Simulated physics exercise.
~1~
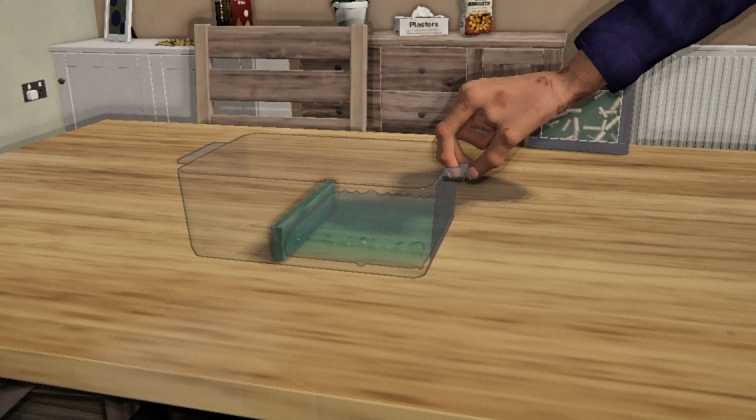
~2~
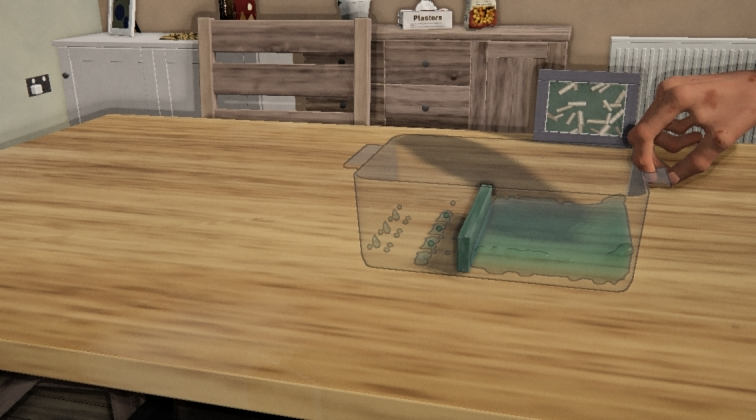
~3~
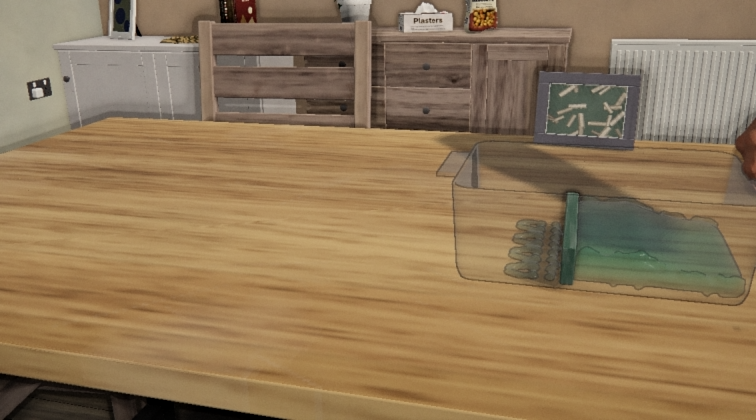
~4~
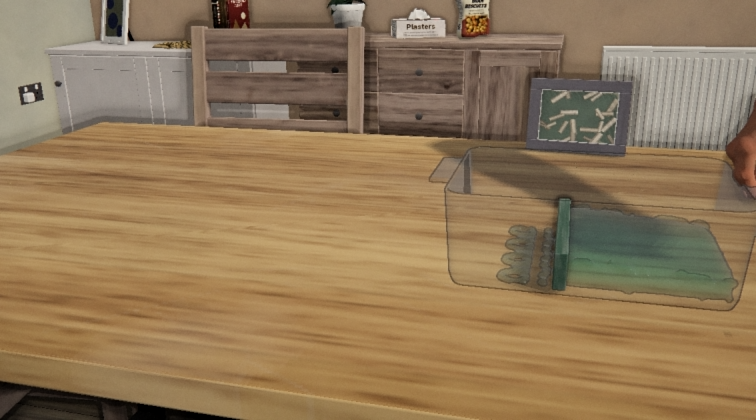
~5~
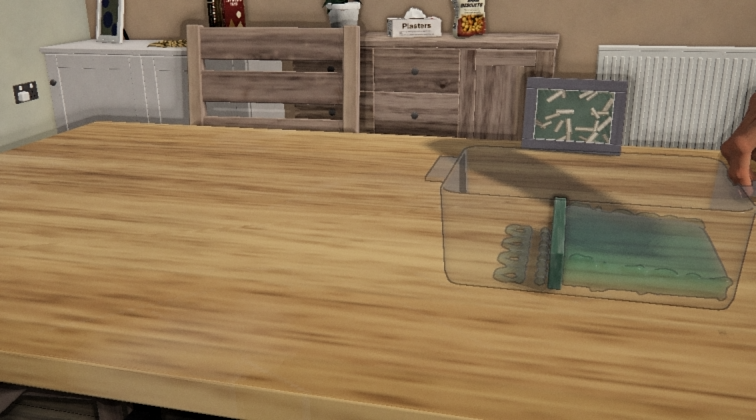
A clear plastic box with green-tinted water on the right of its upright divider was pulled rightward across a wooden table by a hand, and a little water got through to the left side before the box came to rest, with most still on the right.
